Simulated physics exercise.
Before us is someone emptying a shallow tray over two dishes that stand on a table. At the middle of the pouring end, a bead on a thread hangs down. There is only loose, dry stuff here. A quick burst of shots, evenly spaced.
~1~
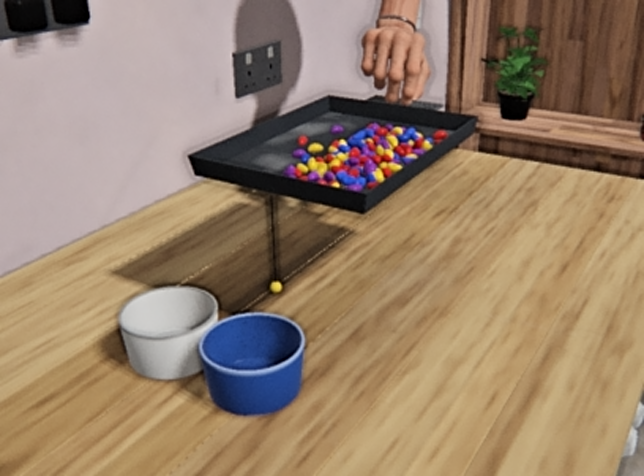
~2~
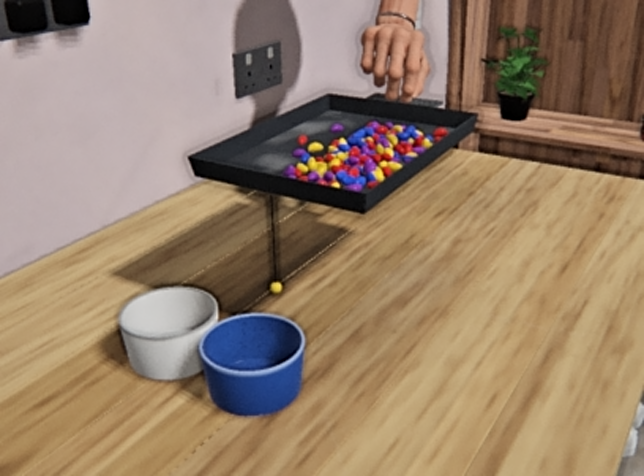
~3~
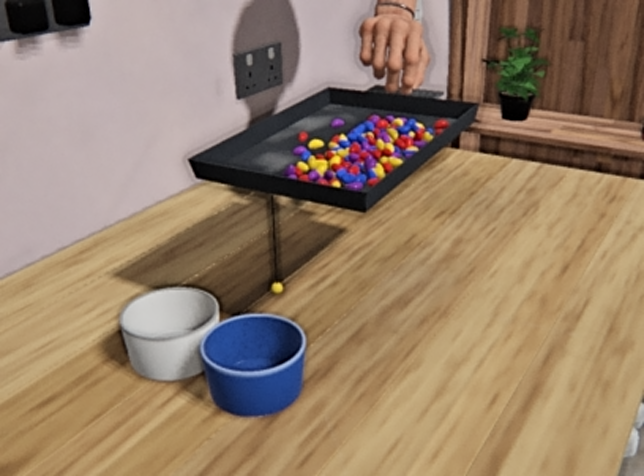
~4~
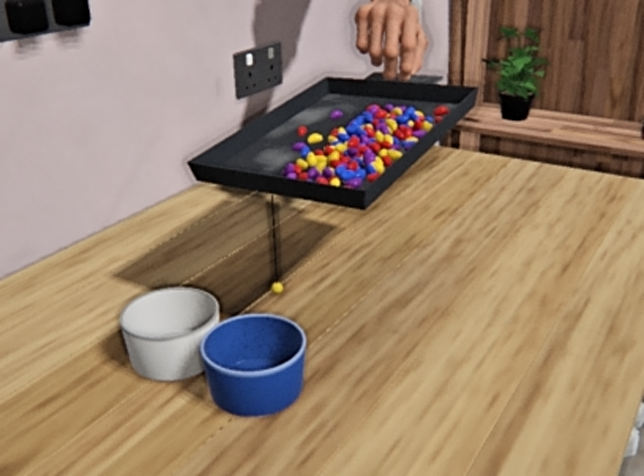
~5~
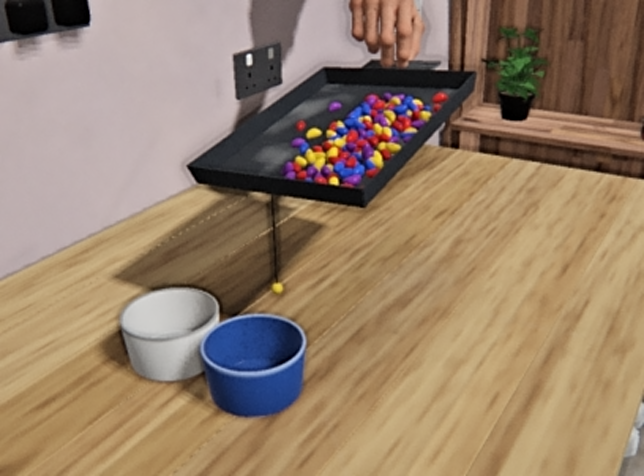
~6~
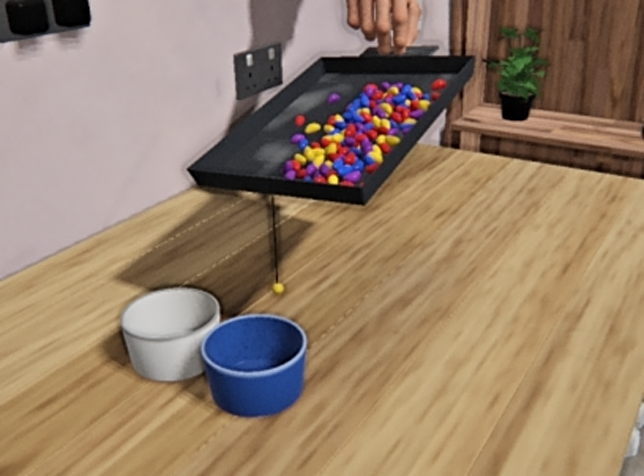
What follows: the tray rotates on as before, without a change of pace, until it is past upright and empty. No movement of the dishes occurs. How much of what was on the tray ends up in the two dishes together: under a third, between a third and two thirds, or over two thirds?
The way it goes, the dishes gather one to two thirds of the pieces.
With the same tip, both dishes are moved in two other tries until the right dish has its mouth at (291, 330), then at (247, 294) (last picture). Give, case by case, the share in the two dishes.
70 per cent the first time, 50 per cent the second time.
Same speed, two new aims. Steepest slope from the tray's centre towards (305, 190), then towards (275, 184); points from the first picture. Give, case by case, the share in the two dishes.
I'd expect around 50 in a hundred first and around 80 in a hundred second.
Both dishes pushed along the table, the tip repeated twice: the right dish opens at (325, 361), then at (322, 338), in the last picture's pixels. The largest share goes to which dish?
At the first place the left-hand dish, at the second the left-hand dish.
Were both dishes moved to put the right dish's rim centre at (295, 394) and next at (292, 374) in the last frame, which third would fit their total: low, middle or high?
Under a third; below one third.
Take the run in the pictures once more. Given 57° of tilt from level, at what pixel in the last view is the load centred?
The middle of the load sits near (264, 151).
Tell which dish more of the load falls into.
The one you want is the left-placed one.
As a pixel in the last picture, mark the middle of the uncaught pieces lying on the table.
I'd put the middle somewhere around (230, 324) in the last picture.
Just after the last frame, tray tipped steeply; almost all on the tray; just a few in the air.
A moment on, tray tipped right over; the larger part on the tray; just a few in the right dish; about a tenth in the left dish; about a tenth outside both; about a tenth in the air.
Further on, tray tipped past a quarter turn; about a tenth in the right dish; roughly a third in the left dish; roughly half outside both.
When it is over, tray tipped past a quarter turn; about a tenth in the right dish; roughly a third in the left dish; roughly half outside both.
